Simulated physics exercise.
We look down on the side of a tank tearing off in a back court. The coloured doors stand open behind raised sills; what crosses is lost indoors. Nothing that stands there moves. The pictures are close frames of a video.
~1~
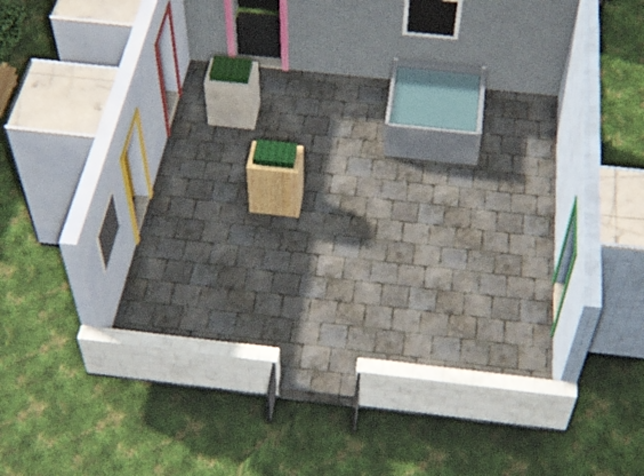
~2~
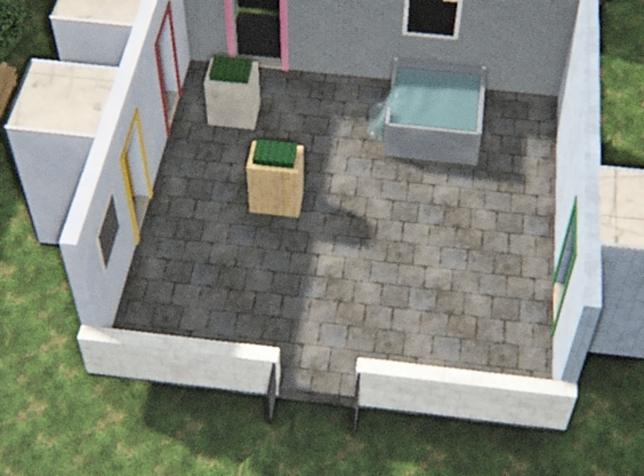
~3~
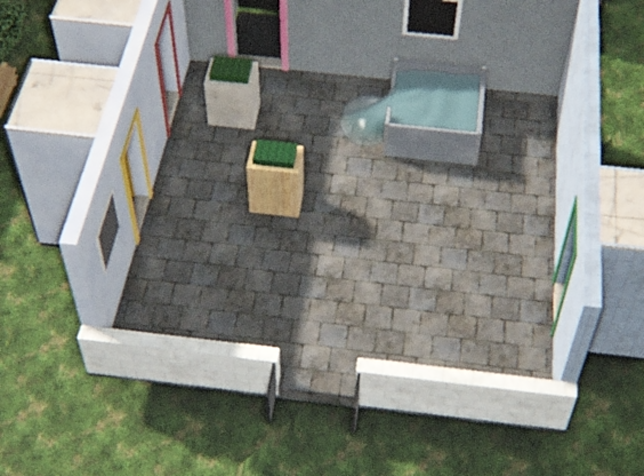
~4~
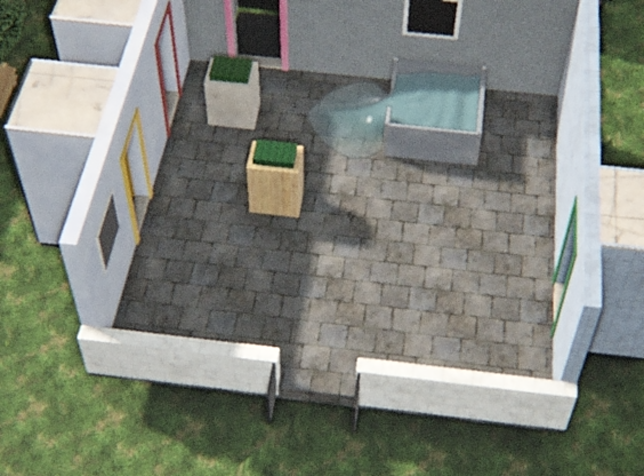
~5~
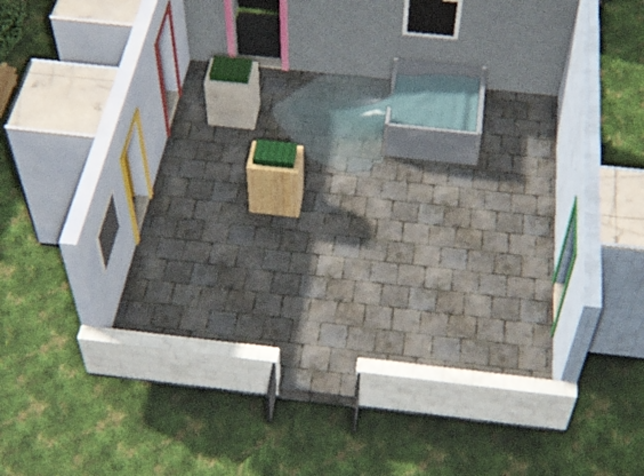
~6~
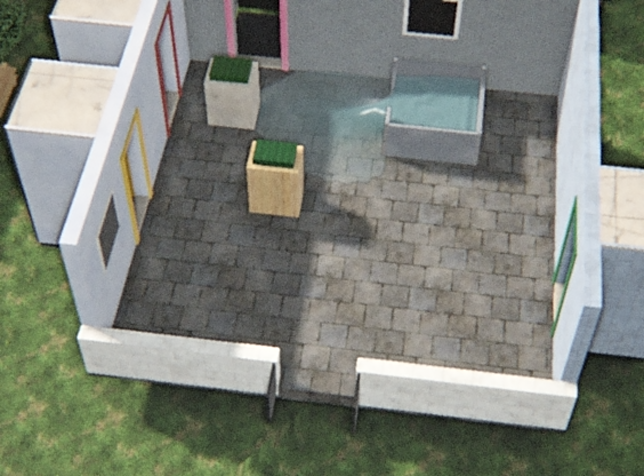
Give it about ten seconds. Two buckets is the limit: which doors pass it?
The red door admits no more than that; the green door admits no more than that; the yellow door lets in a lot; the pink door lets in a lot.
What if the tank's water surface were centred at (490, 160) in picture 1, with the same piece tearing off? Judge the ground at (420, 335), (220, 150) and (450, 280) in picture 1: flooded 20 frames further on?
In that order: Dry, flooded, free of water.
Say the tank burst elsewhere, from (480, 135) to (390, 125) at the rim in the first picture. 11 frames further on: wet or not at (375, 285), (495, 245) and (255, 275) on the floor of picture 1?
In that order: Flooded, wet, covered.
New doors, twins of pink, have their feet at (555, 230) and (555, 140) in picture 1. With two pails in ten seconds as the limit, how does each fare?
In turn: Lets less in, lets less in.
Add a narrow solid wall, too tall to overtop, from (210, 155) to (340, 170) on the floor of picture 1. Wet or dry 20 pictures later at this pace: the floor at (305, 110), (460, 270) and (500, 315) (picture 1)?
In that order: Under water, clear, not flooded.
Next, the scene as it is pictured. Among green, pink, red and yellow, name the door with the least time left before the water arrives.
The door marked pink.
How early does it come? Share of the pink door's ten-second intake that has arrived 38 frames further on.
About 70 per cent.
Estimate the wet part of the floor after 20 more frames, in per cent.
Near 35 in a hundred.
A moment on, water covers 20 % of the floor; the red door not reached, the green door not reached, the yellow door not reached, the pink door under two buckets in.
Next, water covers 30 % of the floor; the red door wet at the sill, nothing in, the green door not reached, the yellow door wet at the sill, nothing in, the pink door under two buckets in.
Then, water covers 35 % of the floor; the red door wet at the sill, nothing in, the green door not reached, the yellow door over two buckets in, the pink door over two buckets in.
Later, water covers 50 % of the floor; the red door wet at the sill, nothing in, the green door not reached, the yellow door over two buckets in, the pink door far over two buckets in.
In the end, water covers 75 % of the floor; the red door wet at the sill, nothing in, the green door wet at the sill, nothing in, the yellow door over two buckets in, the pink door far over two buckets in.
